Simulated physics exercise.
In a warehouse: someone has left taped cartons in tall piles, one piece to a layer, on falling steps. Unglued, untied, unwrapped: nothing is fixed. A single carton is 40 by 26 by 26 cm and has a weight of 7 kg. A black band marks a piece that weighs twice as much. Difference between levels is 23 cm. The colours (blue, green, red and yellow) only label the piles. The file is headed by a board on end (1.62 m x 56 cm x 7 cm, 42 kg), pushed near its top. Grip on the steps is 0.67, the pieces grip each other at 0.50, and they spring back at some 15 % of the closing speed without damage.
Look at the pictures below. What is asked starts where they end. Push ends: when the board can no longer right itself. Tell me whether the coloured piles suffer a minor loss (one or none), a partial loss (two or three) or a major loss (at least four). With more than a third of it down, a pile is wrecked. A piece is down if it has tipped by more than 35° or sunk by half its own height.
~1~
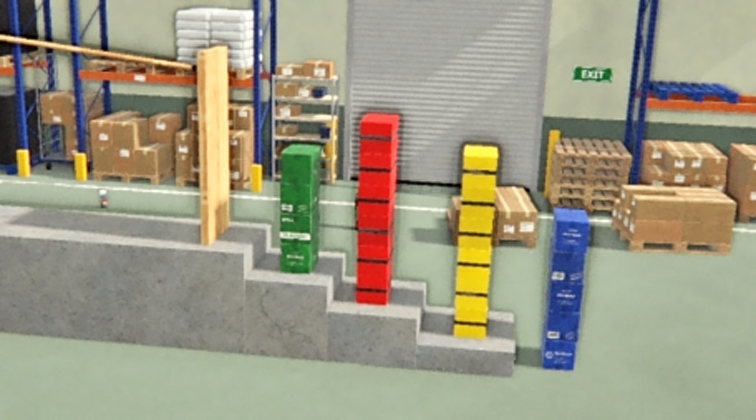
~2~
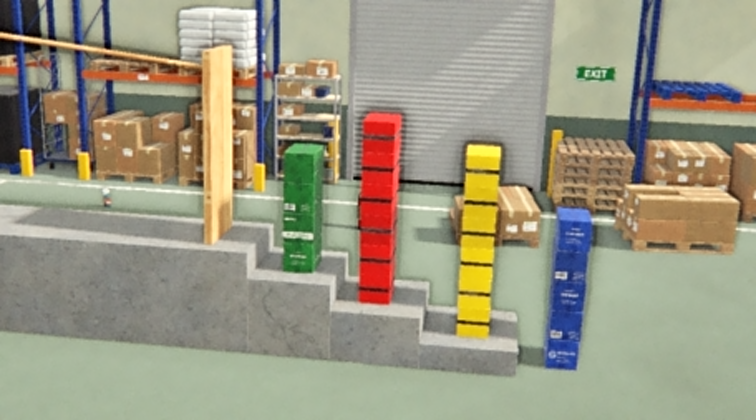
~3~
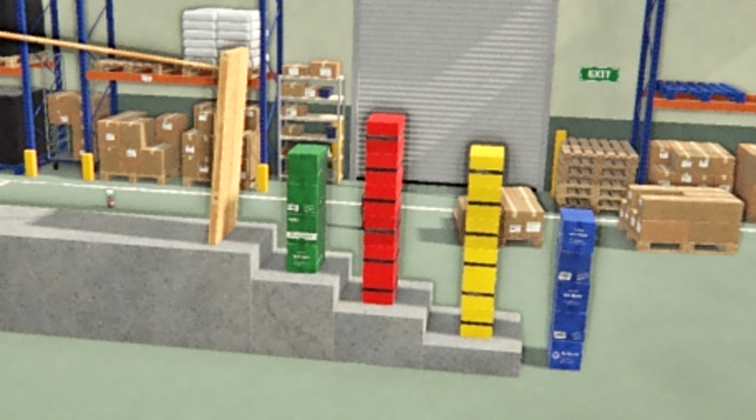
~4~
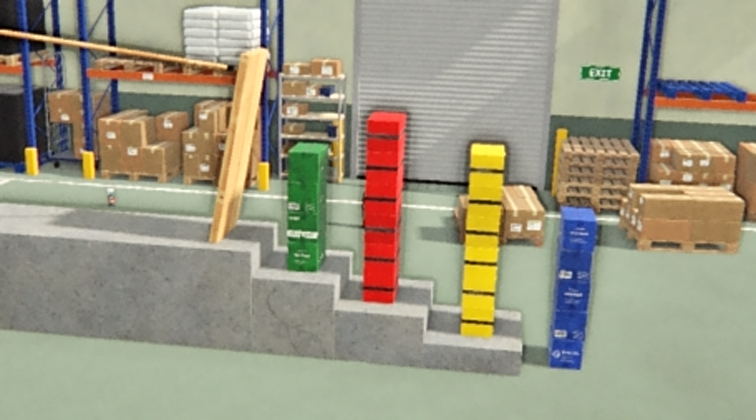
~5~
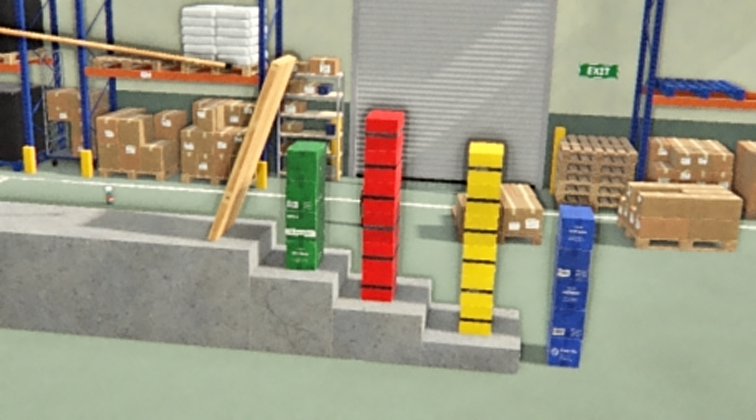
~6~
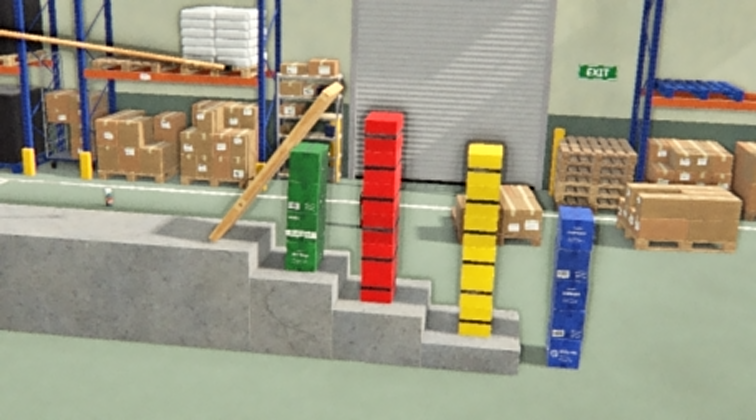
A major loss.
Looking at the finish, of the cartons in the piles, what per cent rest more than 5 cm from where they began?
I make it 100 per cent.
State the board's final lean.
Roughly 85 degrees off upright.
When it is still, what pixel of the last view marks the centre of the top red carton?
I'd say its middle settles close to (551, 301).
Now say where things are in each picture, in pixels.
In the first picture (pixels give the middle of a visible side), pole end (194, 69) 9 cm short, board 0° from upright; top yellow carton (480, 172); top green carton (296, 169); none of the others has stirred.
In the second picture, pole end 13 mm in, board 1° from upright; top yellow carton (483, 172).
In the third picture, pole end 11 cm in, board 5° from upright; top yellow carton (486, 172); none of the others has stirred.
In the fourth picture, pole end (229, 68) 15 cm in, stopped, board 11° from upright; top red carton (383, 137); none of the others has stirred.
In the fifth picture, pole end (227, 67) 15 cm in, stopped, board 20° from upright; top yellow carton (485, 169); none of the others has stirred.
In the sixth picture, pole end (226, 68) 15 cm in, stopped, board 37° from upright; top green carton (304, 168) 28 mm from its place; top yellow carton (484, 171); one has shifted.
Then, 0.91 s past the last view, board 67° from upright; 4 of the 21 cartons down; top green carton 30° from how it stood, 25 cm lower; top red carton 18° from how it stood.
Then, 1.55 s past the last view, board 85° from upright; 13 of the 21 cartons down; top red carton on its side; top green carton 55° from how it stood, 71 cm lower.
Then, 2.17 s past the last view, board 85° from upright; 19 of the 21 cartons down; top red carton upside down; top blue carton on its side.
In the end, board 85° from upright; 19 of the 21 cartons down; top blue carton on its side; top red carton 58° from how it stood, 1.35 m lower. Wrecked, blue, green, red and yellow. From the last view, middles, top red carton near (551, 301).
